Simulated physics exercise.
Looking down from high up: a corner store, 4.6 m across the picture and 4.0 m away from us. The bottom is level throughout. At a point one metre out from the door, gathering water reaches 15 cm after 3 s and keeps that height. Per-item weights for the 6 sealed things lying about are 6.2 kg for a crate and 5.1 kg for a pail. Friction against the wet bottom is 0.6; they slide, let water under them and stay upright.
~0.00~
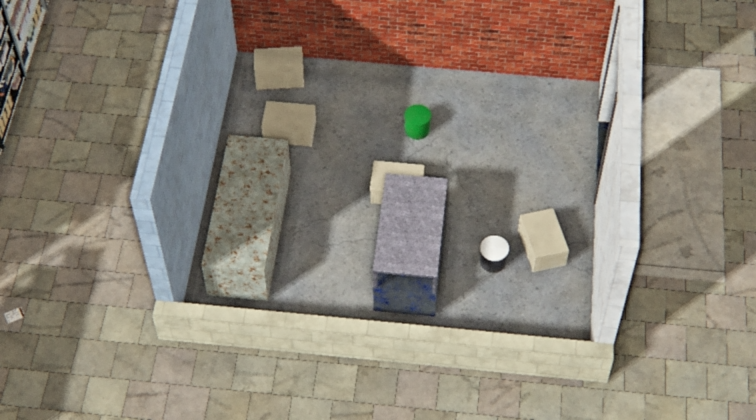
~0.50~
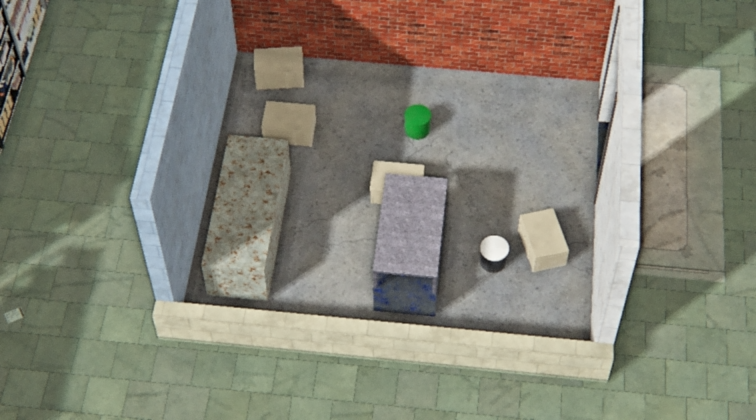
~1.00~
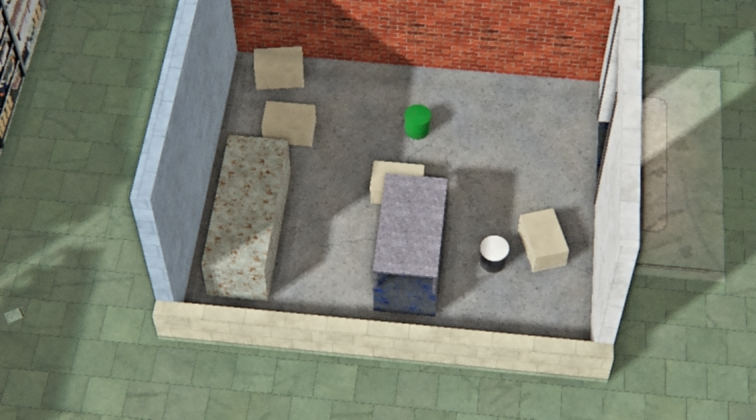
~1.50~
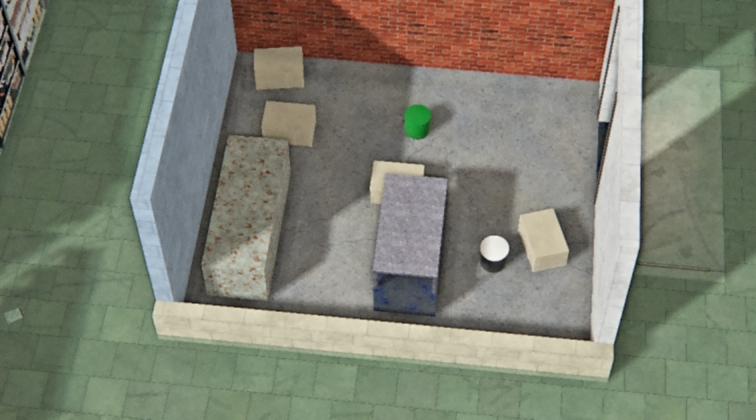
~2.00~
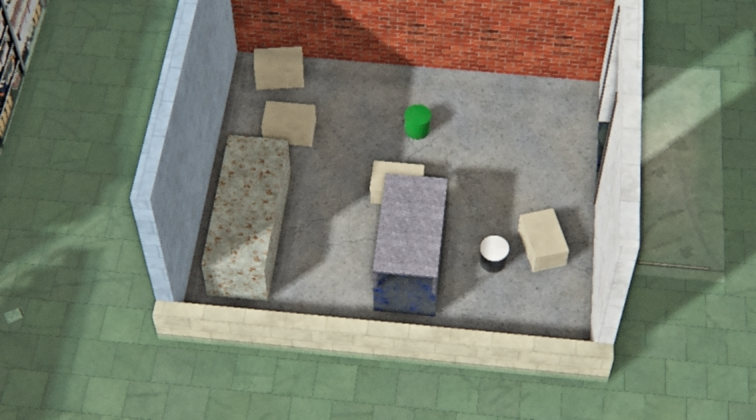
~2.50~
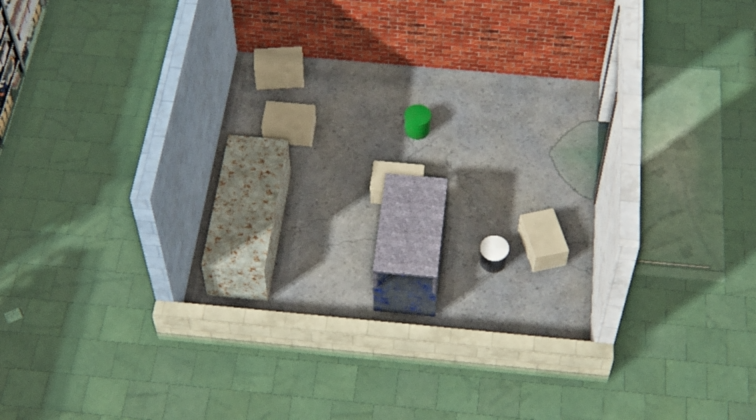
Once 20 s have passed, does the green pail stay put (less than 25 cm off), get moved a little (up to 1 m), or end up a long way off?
It ends up a long way off.
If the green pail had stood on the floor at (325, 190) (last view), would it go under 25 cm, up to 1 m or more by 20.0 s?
It goes a long way.
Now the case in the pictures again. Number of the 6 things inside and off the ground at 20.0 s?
At that time the total is 5.
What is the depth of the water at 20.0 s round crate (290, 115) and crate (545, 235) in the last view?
13 and 7 cm.
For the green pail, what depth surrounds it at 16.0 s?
About 10 cm.
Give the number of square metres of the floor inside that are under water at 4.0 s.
At that time the wet patch spans about 4.5 m2.
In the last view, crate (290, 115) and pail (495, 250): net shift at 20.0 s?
In turn: 30 cm, 5 cm.
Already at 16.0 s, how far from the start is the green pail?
Around 150 centimetres.
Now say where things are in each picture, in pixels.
The first frame shows the green pail at (418, 115) rests on the ground; water covers 0.0 m2; 0 of 6 have shifted.
The second frame shows the green pail at (418, 115) rests on the ground; 0.0 m2 under water; 0 of 6 have shifted.
The third frame shows the green pail at (418, 115) rests on the ground; 0.0 m2 under water; 0 of 6 have shifted.
The fourth frame shows the green pail at (418, 115), on the bottom; 0.0 m2 under water; 0 of 6 have shifted.
The fifth frame shows the green pail at (418, 115), on the bottom; water covers 0.0 m2; 0 of 6 have shifted.
The sixth frame shows the green pail at (418, 115), on the bottom; 0.4 m2 under water; 0 of 6 have shifted.
After 4.0 s the green pail is near (418, 115), 0.0 m from its start, aground; 0 afloat.
After 9.0 s the green pail is near (408, 113), 0.1 m from its start, aground; 2 afloat.
After 16.0 s the green pail is near (287, 121), 1.6 m from its start, afloat; 5 afloat.
After 20.0 s the green pail is near (354, 206), 1.6 m from its start, afloat; 5 afloat.
